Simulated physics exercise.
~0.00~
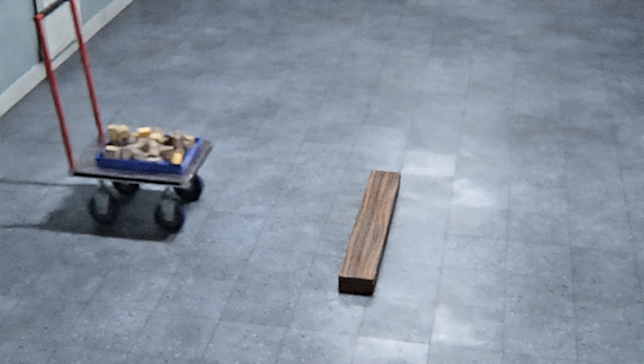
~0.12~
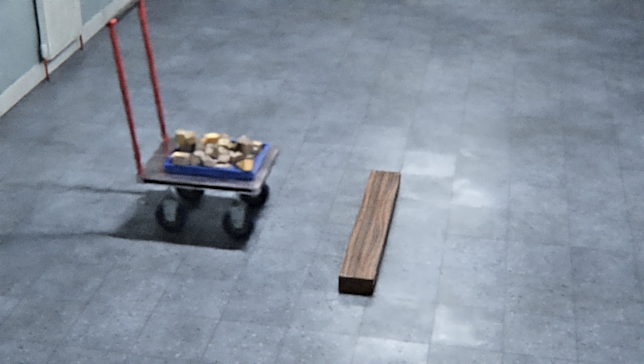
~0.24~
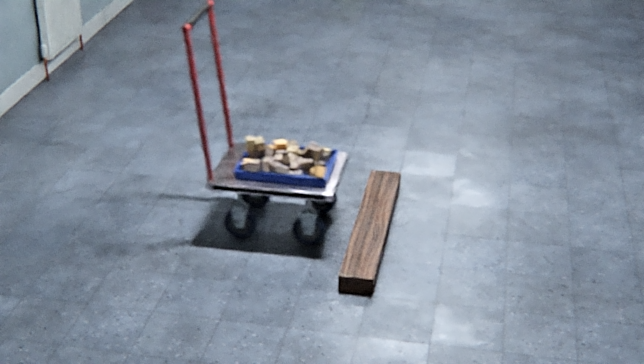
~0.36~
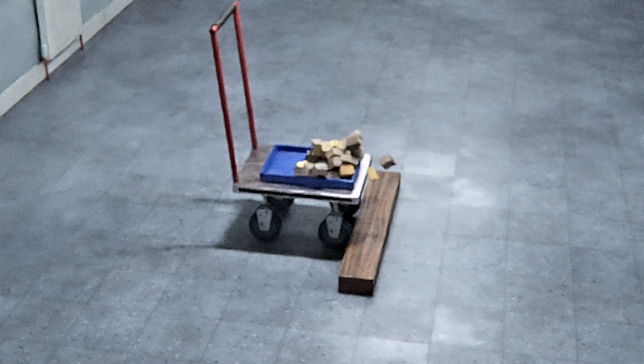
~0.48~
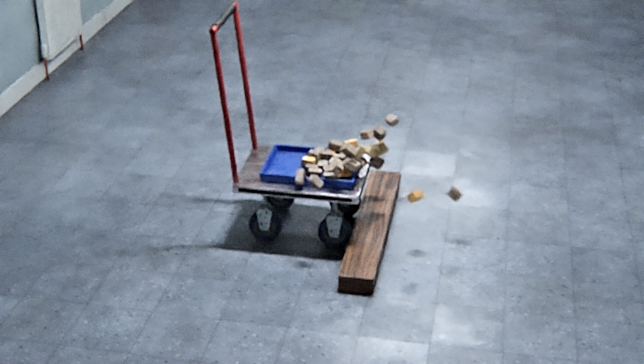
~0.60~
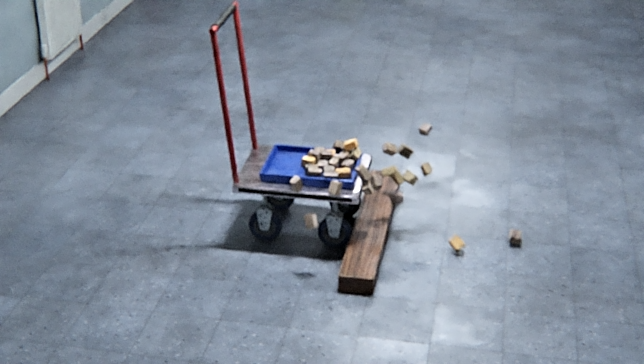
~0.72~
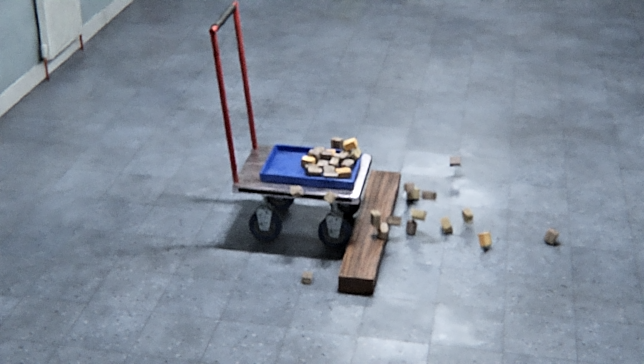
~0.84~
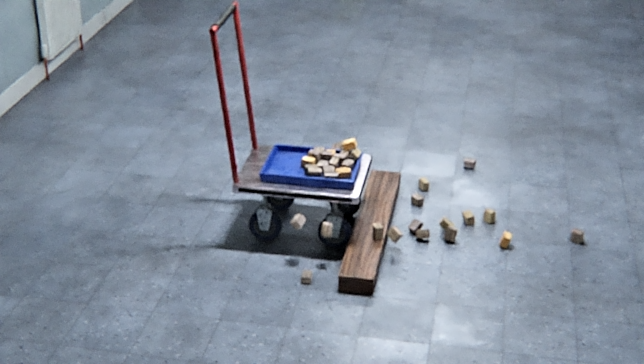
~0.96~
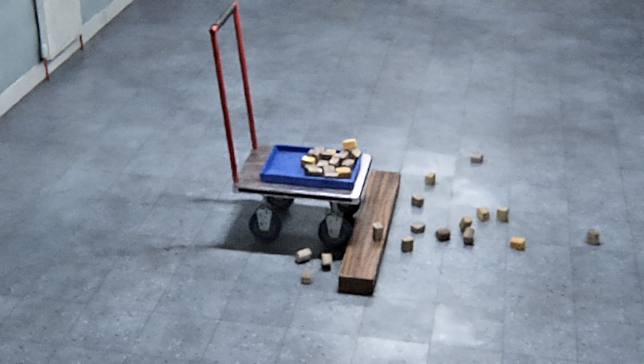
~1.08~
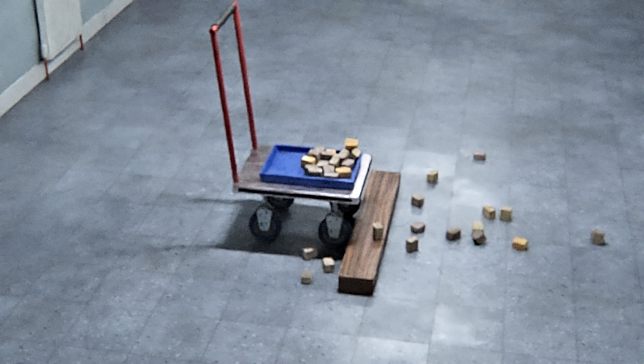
A trolley rolls right, stops against a wooden beam, and spills many blocks onto the floor.
